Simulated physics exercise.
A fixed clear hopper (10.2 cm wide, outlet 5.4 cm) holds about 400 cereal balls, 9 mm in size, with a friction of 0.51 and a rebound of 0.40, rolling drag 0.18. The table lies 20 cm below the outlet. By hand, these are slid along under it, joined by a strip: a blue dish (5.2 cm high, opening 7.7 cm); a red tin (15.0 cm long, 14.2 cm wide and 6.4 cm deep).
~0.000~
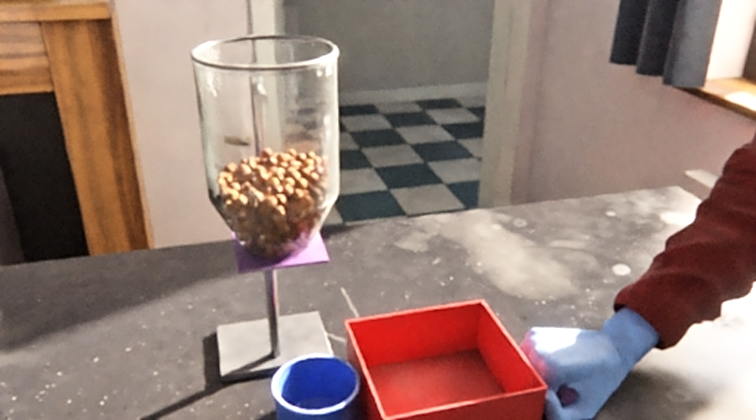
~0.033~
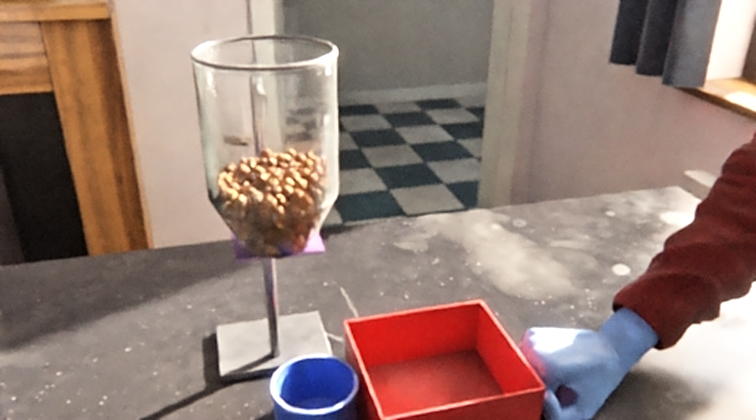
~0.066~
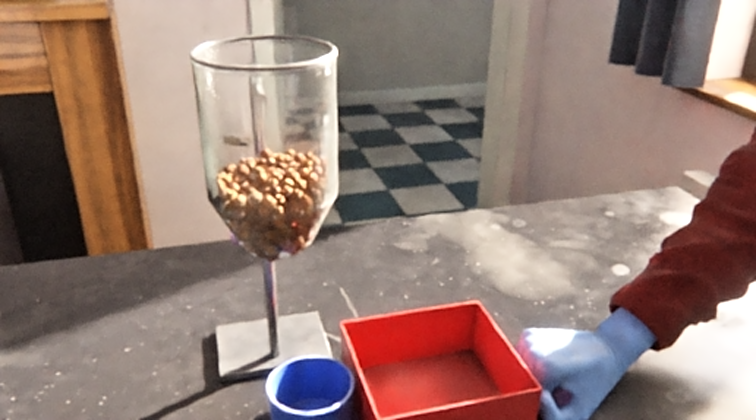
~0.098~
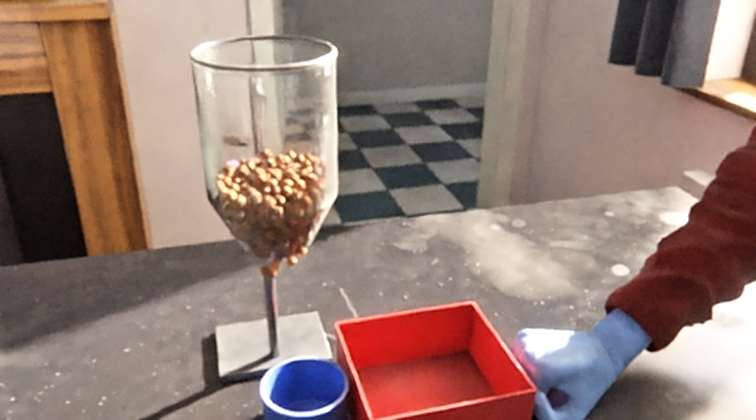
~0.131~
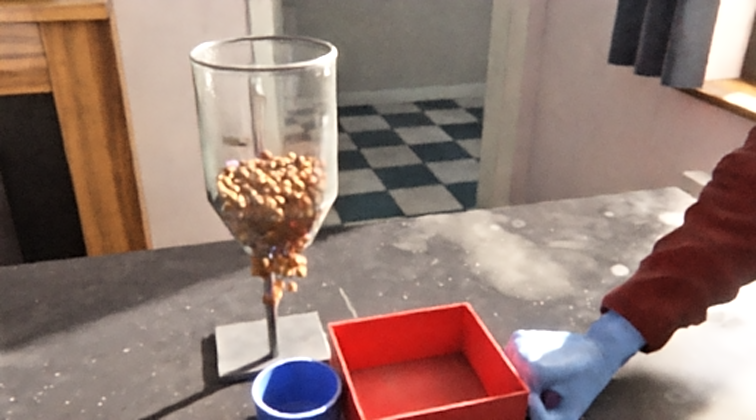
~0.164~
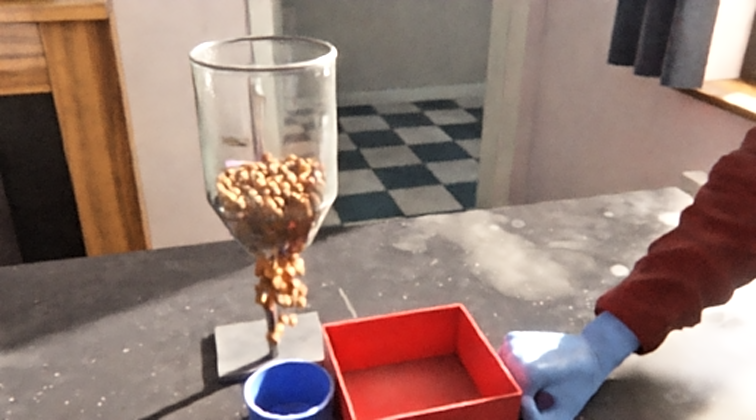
At the start, a clear funnel full of small brown balls stands on a dark table, a purple plate under its outlet. The plate disappears from view as a gloved hand slides a blue dish and red tin slightly left, and then balls pour from the outlet in a thickening stream.
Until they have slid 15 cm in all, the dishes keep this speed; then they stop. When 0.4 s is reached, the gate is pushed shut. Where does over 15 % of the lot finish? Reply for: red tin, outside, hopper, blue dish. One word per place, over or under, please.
Red tin over, outside under, hopper over, blue dish over.
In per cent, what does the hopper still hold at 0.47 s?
About 25 % of the load.
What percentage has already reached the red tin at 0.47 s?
I'd say around 20 percent.
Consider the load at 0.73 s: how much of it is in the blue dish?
By then it is around 40 per cent.
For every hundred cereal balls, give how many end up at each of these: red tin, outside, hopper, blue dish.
Red tin 25 %, outside 10 %, hopper 25 %, blue dish 40 %.
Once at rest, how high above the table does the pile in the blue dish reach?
Around 4.0 cm above the table.
Then, at 0.47 s, red tin 20 %, outside 5 %, hopper 25 %, blue dish 40 %, in the air 10 %; middle of all pieces on or above the table near (260, 352).
After 0.73 s, red tin 25 %, outside 5 %, hopper 25 %, blue dish 40 %; middle of all pieces on or above the table near (230, 383).
Then, at 0.97 s, red tin 25 %, outside 10 %, hopper 25 %, blue dish 40 %; middle of all pieces on or above the table near (219, 387).
After 1.19 s, red tin 25 %, outside 10 %, hopper 25 %, blue dish 40 %; middle of all pieces on or above the table near (219, 387).
By 1.4 s all is still; red tin 25 %, outside 10 %, hopper 25 %, blue dish 40 %.
